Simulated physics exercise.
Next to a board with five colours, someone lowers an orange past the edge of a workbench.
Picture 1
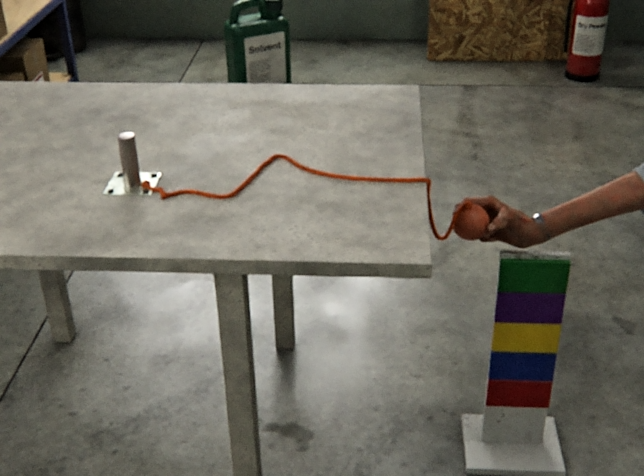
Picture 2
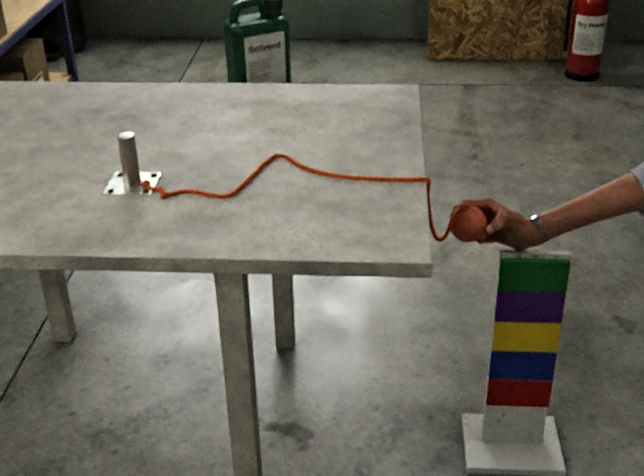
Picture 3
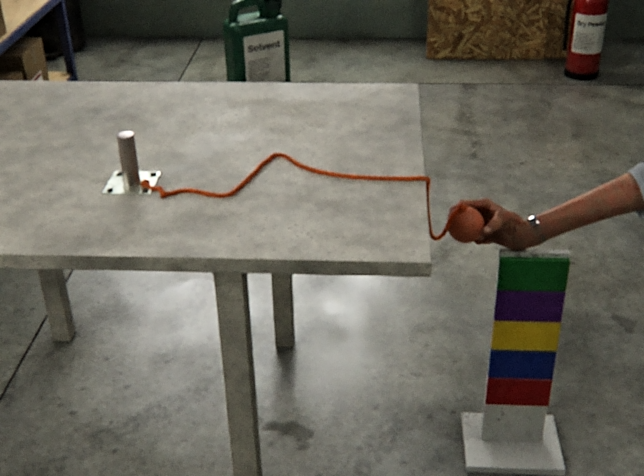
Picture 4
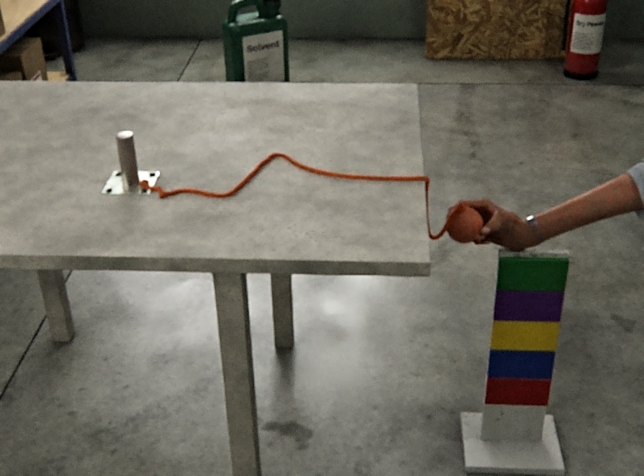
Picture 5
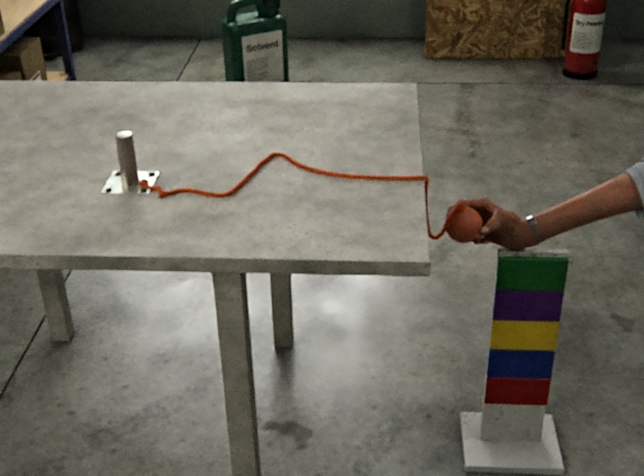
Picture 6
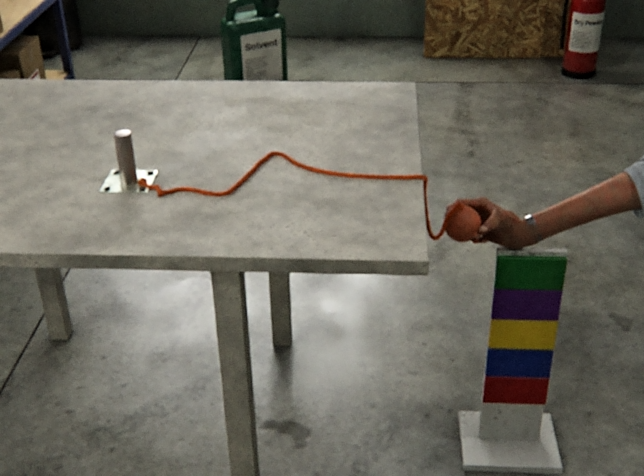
In a workshop, a hand held an orange ball just off the right edge of a gray table, above a color-striped stand, its orange cord trailing from a post, and almost nothing moved.
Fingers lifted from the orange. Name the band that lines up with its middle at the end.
It lines up with blue.
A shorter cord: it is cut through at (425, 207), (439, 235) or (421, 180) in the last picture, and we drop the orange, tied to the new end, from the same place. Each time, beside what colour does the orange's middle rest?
For the first: Purple; for the second: Yellow; for the third: Green.
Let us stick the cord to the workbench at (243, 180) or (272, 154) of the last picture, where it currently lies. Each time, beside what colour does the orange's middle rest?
Each in turn comes out as yellow, purple.
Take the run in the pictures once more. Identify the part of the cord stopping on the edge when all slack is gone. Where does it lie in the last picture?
Approximately at (324, 172) in the final frame.
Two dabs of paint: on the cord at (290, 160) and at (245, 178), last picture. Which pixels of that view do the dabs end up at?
The first settles around (381, 179), the second around (293, 179).
Soon after, orange near (380, 367); level with blue.
Then, orange near (435, 374); level with blue.
At rest, orange near (413, 380); level with blue. At blue.
